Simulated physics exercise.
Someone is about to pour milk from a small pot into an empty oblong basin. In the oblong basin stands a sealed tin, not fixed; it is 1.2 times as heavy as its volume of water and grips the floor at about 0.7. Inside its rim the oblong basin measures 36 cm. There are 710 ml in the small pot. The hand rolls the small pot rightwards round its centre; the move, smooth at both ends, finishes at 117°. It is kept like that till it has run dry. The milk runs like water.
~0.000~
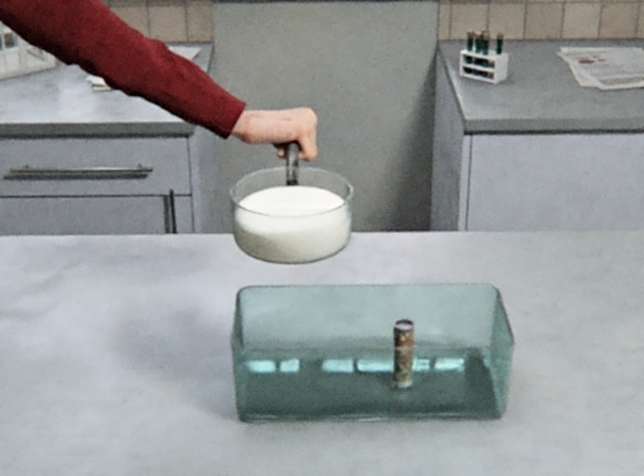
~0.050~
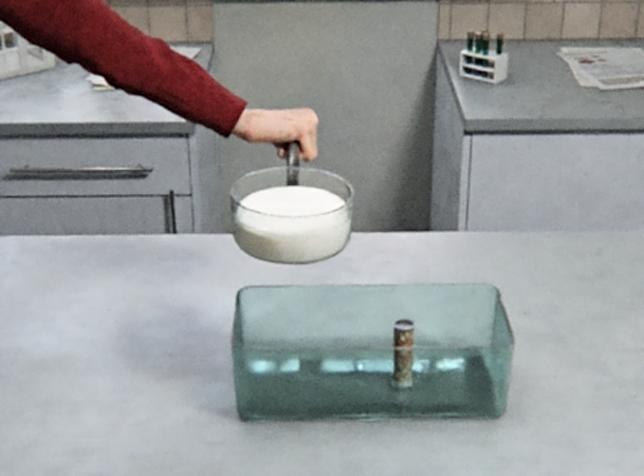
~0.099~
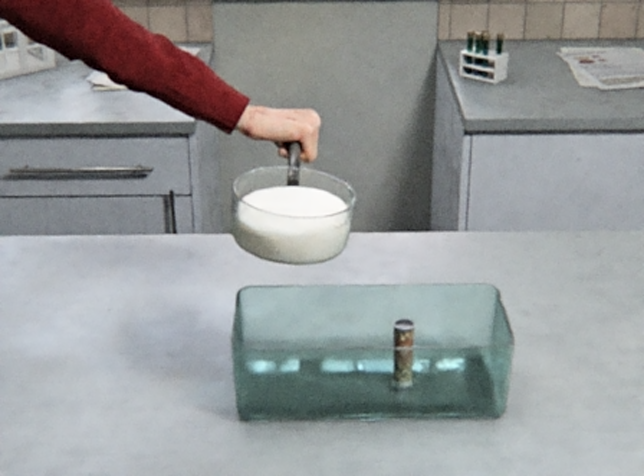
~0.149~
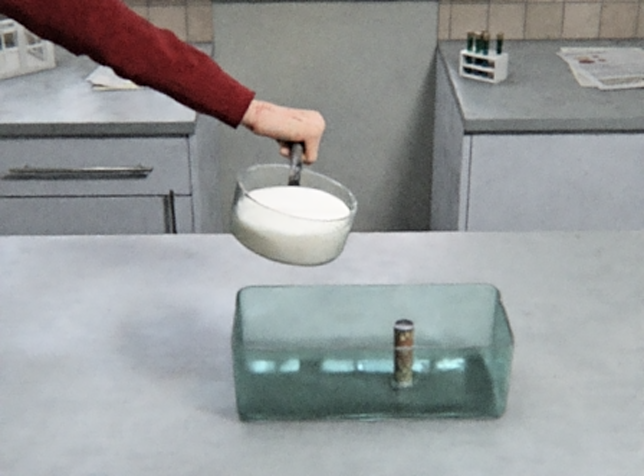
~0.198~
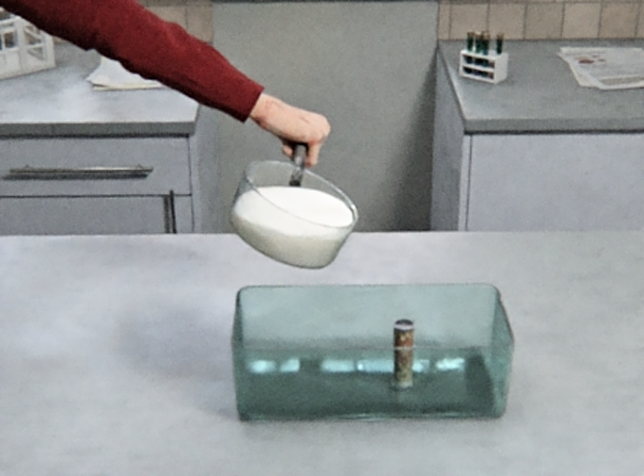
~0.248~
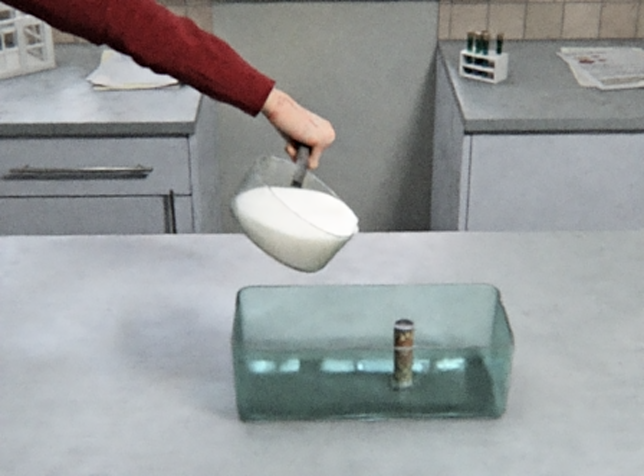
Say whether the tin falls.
The tin falls.
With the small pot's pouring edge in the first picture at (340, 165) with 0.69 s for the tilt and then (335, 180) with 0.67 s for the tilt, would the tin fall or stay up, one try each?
First it goes over; then it topples.
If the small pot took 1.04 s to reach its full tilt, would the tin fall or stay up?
The tin falls.
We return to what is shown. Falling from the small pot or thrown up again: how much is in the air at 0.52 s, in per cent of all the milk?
Near 44 in a hundred.
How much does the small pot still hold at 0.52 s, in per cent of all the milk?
About 14 per cent.
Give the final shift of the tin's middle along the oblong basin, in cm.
About 8.0 cm.
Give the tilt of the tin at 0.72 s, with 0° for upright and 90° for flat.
Near 15° from upright.
Then, 0.52 s in, the tilt is 105° and 14 per cent is still to pour; the tin stands where it began.
Then, 0.72 s in, the tilt is 117° and 2 per cent is still to pour; the tin leans 16°.
Then, 0.93 s in, the tilt is 117° and 0 per cent is still to pour; the tin lies on its side.
Then, 1.16 s in, the tilt is 117° and 0 per cent is still to pour; the tin lies on its side.
Finally, the tin lies on its side.
